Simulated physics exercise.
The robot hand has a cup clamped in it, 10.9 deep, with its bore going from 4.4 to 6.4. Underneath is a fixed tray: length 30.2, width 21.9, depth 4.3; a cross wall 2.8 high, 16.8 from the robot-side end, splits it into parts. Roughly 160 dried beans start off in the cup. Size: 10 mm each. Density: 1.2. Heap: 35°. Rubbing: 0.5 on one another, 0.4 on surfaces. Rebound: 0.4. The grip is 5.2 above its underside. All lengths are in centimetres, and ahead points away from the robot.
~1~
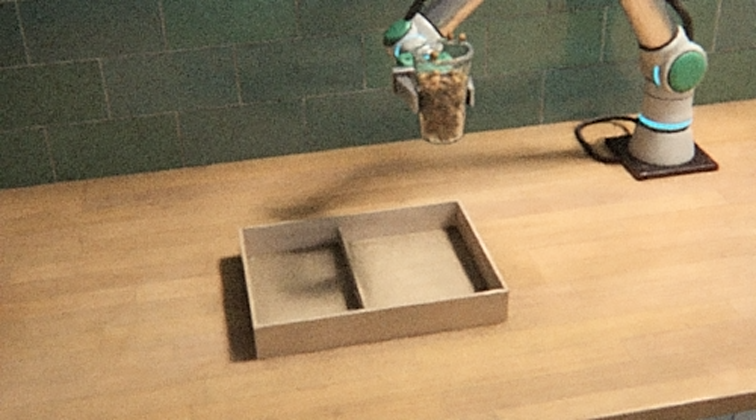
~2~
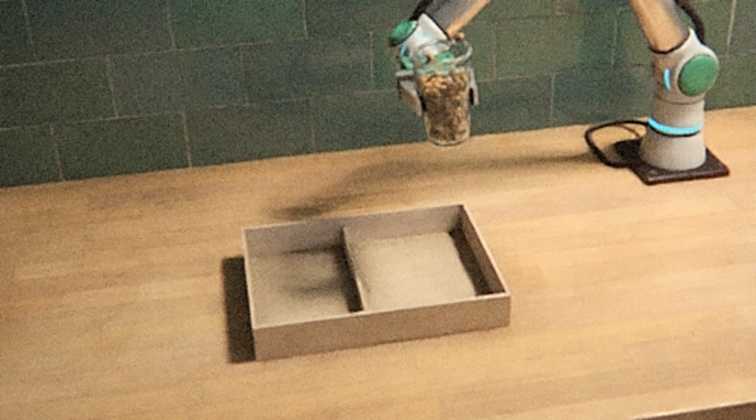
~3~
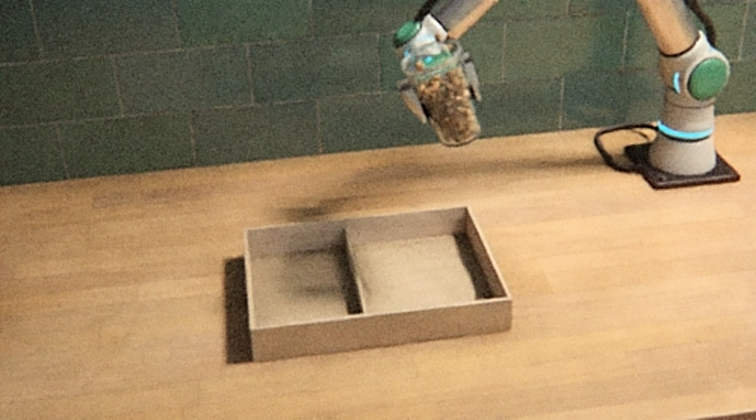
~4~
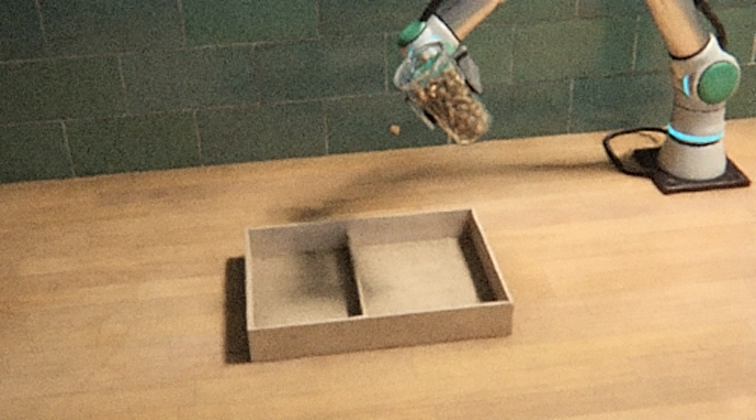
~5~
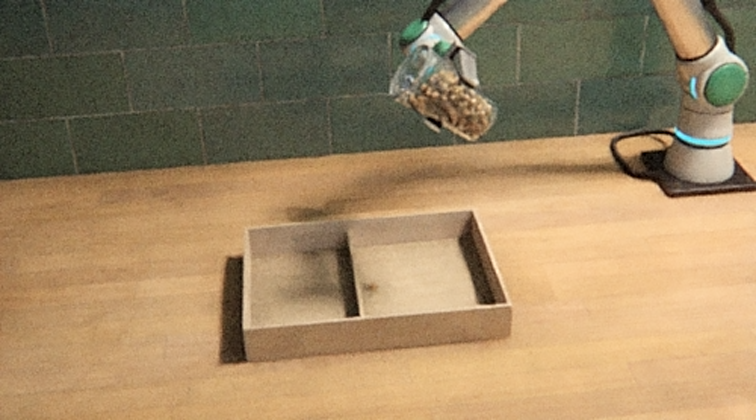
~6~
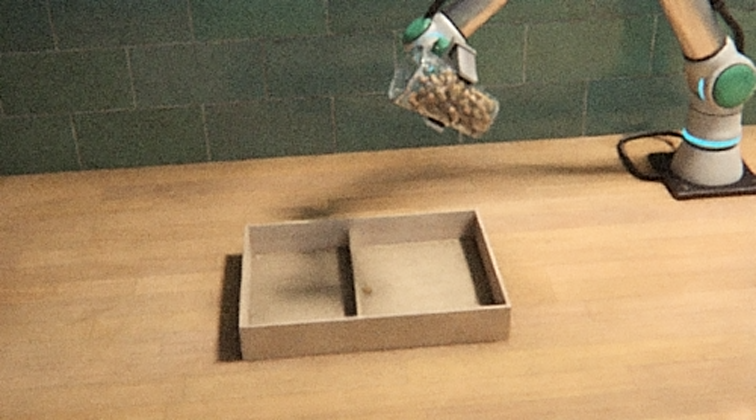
A robot arm holding a clear cup of dried beans above a divided tray on a wooden counter gradually tilts the cup away from upright, and a single bean drops from it into the tray while the rest stay inside.
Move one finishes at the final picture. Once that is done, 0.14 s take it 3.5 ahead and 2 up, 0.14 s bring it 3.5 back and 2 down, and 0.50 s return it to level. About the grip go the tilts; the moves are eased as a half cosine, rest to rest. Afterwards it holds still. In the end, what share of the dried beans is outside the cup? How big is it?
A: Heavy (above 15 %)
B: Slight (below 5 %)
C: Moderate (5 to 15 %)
Answer: B.
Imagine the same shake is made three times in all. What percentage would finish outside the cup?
Then about 10 per cent.
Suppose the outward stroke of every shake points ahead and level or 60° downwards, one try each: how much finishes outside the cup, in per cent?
First try some 0 %, second try some 0 %.
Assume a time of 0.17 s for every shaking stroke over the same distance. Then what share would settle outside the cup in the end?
Estimate: Close to 0 percent.
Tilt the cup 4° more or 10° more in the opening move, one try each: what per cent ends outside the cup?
Roughly 5 and 10 percent.
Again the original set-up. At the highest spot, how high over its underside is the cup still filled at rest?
I'd put it at close to 10.0 centimetres.
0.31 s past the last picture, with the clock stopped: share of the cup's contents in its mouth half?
Share in the mouth half: About 45 %.
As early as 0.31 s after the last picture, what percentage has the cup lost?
About 0 per cent by then.
Then, 0.31 s later, tilted 55° forward, highest piece 28 above the table; 157 in the cup, 1 in the robot-side part, 3 in flight or on a rim.
Then, 0.62 s later, tilted 12° forward, highest piece 31 above the table; 157 in the cup, 4 in the robot-side part.
Then, 0.98 s later, level, highest piece 30 above the table; 157 in the cup, 4 in the robot-side part.
Then, 2.03 s later, level, highest piece 30 above the table; 157 in the cup, 4 in the robot-side part.
At rest, 157 in the cup, 4 in the robot-side part. That is 2 % outside the cup.
